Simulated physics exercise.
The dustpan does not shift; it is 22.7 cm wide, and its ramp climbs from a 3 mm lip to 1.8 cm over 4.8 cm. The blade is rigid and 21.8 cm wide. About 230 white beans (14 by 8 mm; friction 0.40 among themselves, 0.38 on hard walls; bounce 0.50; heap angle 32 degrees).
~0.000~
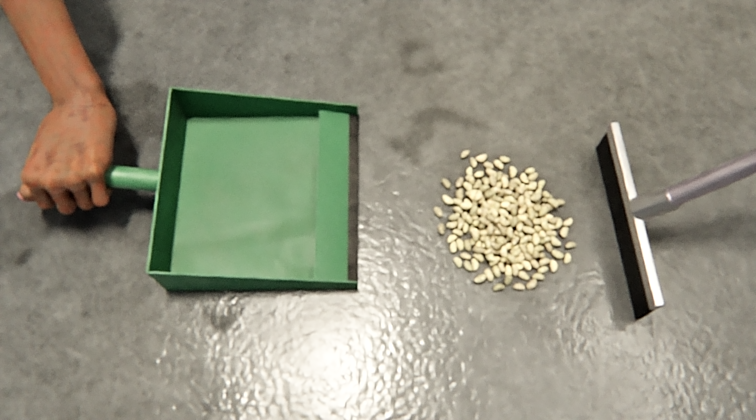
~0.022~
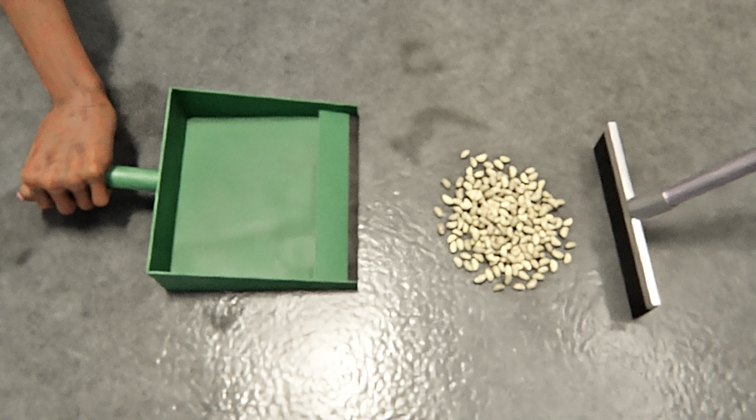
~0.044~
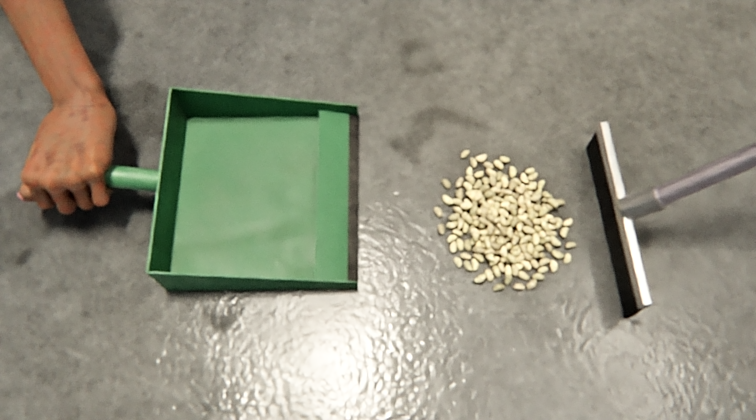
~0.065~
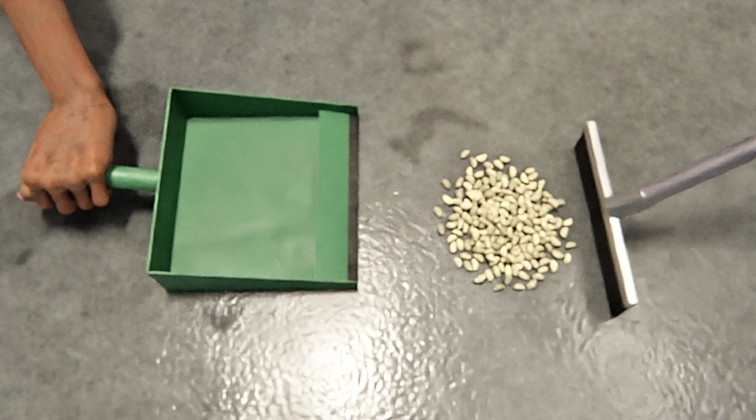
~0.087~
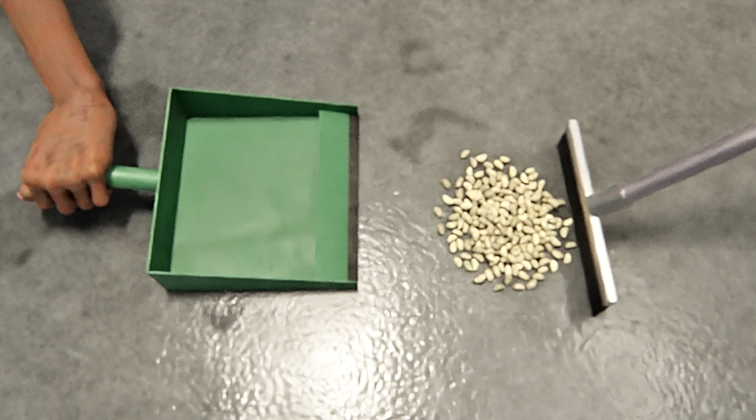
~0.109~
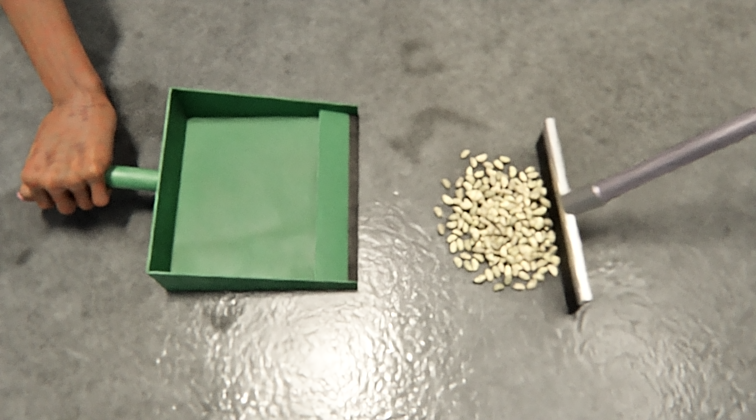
A squeegee-like blade on a gray handle slid left across the gray floor and pressed into the right edge of a pile of white beans, while a hand held a green dustpan still.
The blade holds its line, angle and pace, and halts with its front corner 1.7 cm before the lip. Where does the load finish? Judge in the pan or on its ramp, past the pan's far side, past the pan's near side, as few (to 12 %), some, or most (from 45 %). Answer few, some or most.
Pan most, far side few, near side some.
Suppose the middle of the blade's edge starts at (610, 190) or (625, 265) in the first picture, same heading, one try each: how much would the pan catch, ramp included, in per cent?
About 50 and 55 per cent.
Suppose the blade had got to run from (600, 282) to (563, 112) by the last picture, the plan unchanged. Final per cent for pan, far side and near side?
Pan 30, far 5, near 15.
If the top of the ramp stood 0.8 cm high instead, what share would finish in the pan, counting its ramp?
In that case some 60 per cent.
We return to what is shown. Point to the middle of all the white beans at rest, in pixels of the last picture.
Near (335, 224).
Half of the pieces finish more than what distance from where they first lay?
Roughly 24 cm.
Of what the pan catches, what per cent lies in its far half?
Roughly 40 per cent.
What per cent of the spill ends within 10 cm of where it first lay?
Roughly 0 per cent.
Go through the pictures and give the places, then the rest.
The first frame shows blade from (655, 305) to (612, 130), moved 0.0 cm, 0 of the pieces shifted so far; middle of the pieces at (505, 222); pan at (251, 198).
The second frame shows blade from (652, 304) to (609, 130), moved 0.3 cm, 0 of the pieces shifted so far; middle of the pieces at (505, 222).
The third frame shows blade from (643, 304) to (602, 130), moved 1.2 cm, 0 of the pieces shifted so far; middle of the pieces at (505, 222).
The fourth frame shows blade from (629, 303) to (589, 129), moved 2.7 cm, 0 of the pieces shifted so far; middle of the pieces at (505, 222).
The fifth frame shows blade from (609, 301) to (571, 128), moved 4.8 cm, 0 of the pieces shifted so far; middle of the pieces at (505, 222).
The sixth frame shows blade from (583, 299) to (548, 126), moved 7.5 cm, 46 of the pieces shifted so far; middle of the pieces at (505, 222); pan at (251, 198). Its pace works out near 1.27 m/s, heading 5 degrees away from the viewer's side.
After 0.21 s, middle of the blade 11 cm from the lip; 0 % over the lip, far side 0 %, near side 10 %.
After 0.27 s, middle of the blade 4 cm from the lip; 5 % over the lip, far side 0 %, near side 15 %.
After 0.47 s, middle of the blade 3 cm from the lip; 55 % over the lip, far side 0 %, near side 20 %.
At rest (2.4 s), pan 55 %, far side 0 %, near side 15 %, in front of the lip or behind the blade 30 %.
